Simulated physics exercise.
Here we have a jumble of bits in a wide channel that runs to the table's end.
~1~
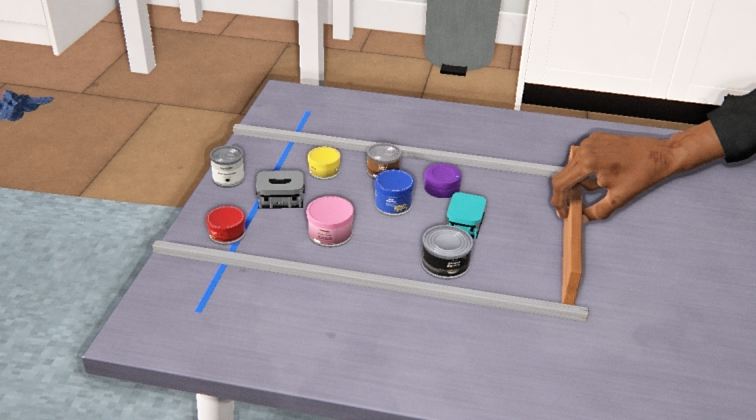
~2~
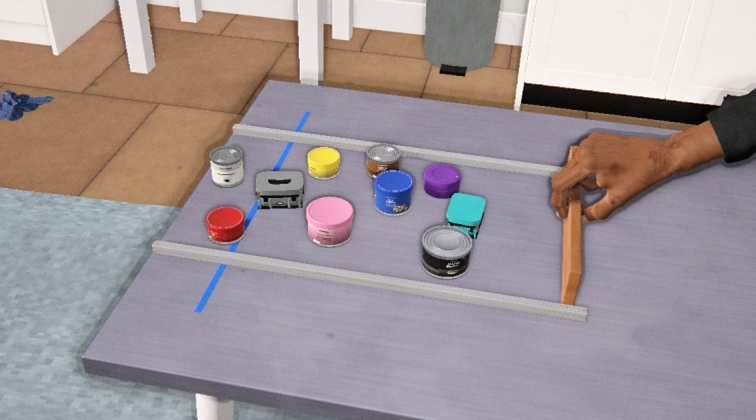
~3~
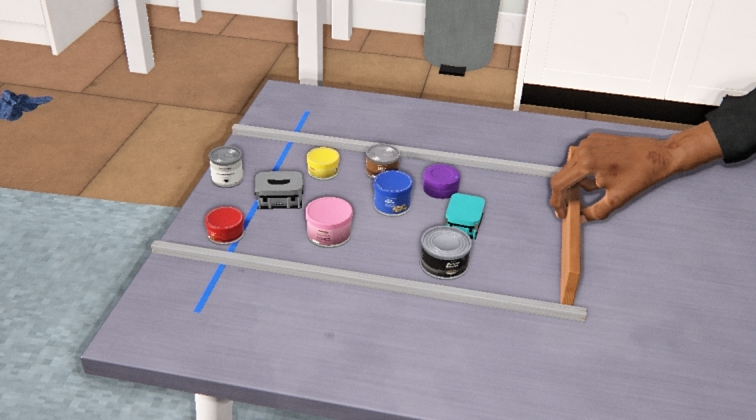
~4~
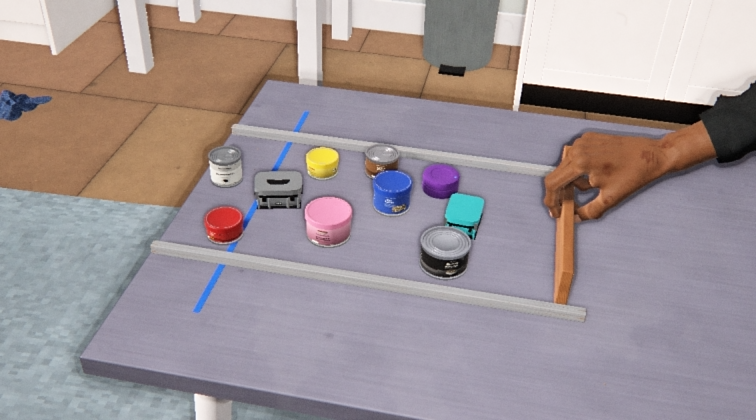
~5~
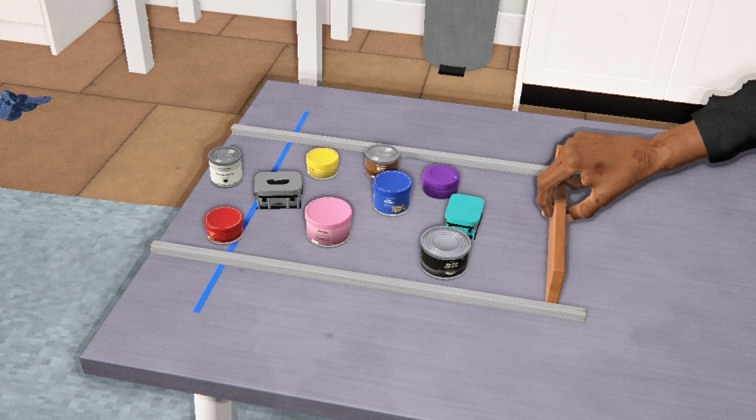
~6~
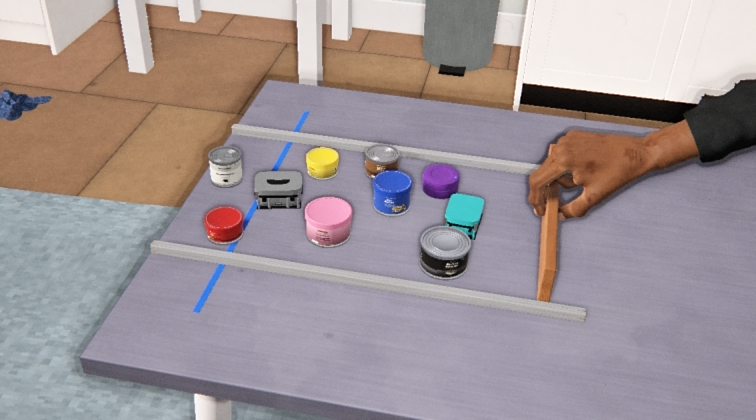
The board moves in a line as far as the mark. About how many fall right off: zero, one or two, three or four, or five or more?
Here the number that fall off is one or two.
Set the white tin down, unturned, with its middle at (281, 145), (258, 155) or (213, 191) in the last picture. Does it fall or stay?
In turn it survives; comes down; comes down.
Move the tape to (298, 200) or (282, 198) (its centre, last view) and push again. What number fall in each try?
The counts: 0 and 0.
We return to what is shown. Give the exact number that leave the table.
Exactly 2.
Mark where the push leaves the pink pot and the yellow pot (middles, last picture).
Near (195, 197) and (228, 153).
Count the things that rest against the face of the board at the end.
In contact: 4.
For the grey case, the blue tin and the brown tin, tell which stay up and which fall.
The grey case goes over; the blue tin survives; the brown tin does not fall.
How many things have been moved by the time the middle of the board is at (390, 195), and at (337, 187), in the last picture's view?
By then 6, and 8.
A little later, none off yet; white tin at rest near (226, 167); red pot at rest near (225, 226); grey case at rest near (279, 191).
Next, none off yet; white tin moving near (222, 165); red pot moving near (219, 227); grey case shifted about its own width near (225, 187).
When it is over, the number that fall off is one or two; down, grey case and white tin.
